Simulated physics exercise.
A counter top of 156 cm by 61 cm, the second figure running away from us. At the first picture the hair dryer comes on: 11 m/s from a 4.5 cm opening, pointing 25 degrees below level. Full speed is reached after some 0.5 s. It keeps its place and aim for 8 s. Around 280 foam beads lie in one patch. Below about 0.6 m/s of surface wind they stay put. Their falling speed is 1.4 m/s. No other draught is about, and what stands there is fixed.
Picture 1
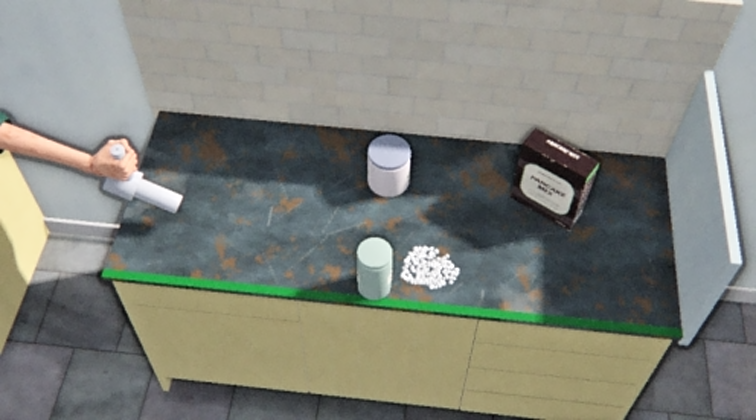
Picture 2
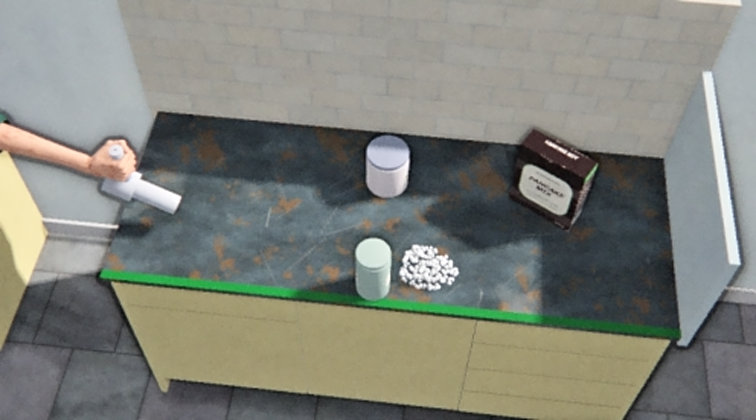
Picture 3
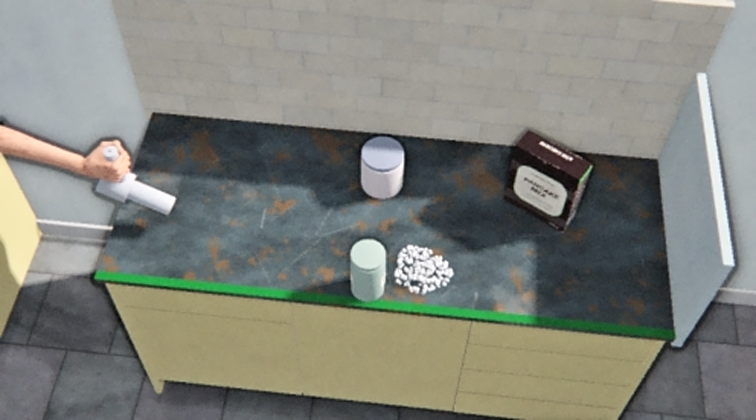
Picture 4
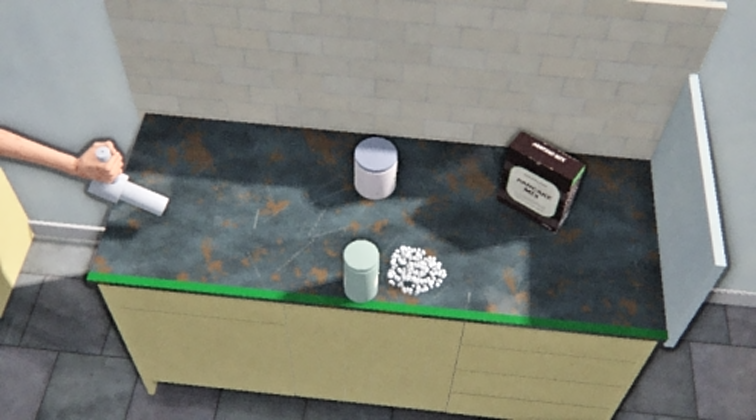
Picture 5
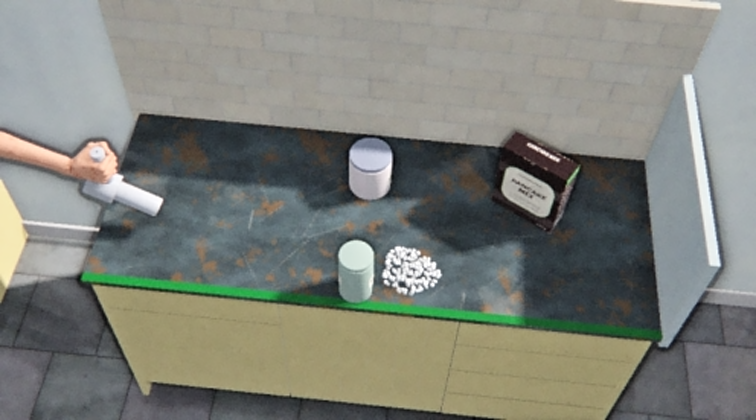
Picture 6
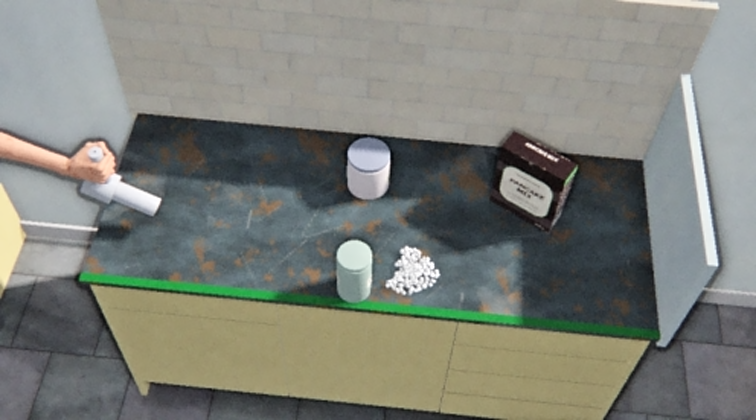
White foam beads lay in a patch beside a pale green jar on the dark counter while a hand held a hair dryer at the left, then some of them shifted slightly.
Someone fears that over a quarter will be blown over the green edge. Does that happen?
Answer: Yes.
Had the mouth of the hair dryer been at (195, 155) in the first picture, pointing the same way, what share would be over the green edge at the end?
In that case some 100 per cent.
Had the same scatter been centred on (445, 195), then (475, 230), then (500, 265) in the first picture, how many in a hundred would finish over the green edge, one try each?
In turn about 0 %, 4 %, 60 %.
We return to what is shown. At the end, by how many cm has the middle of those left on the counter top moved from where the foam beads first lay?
Roughly 80 cm.
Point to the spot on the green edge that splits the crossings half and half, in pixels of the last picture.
Near (520, 325).
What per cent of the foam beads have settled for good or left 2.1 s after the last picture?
Near 80 %.
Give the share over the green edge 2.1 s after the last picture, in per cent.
Near 80 %.
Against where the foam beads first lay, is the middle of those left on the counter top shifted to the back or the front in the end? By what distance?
Towards the back, some 45 cm.
Then, 1.2 s after the last picture the count stands so, 79 % are over the green edge; the middle of those still in play is near (653, 268).
Then, 2.1 s after the last picture the count stands so, 79 % are over the green edge; the middle of those still in play is near (653, 260).
Then, 4.0 s after the last picture the count stands so, 79 % are over the green edge; the middle of those still in play is near (641, 163).
Then, 7.6 s after the last picture, at the end, 79 % are over the green edge; the middle of those still in play is near (642, 158).
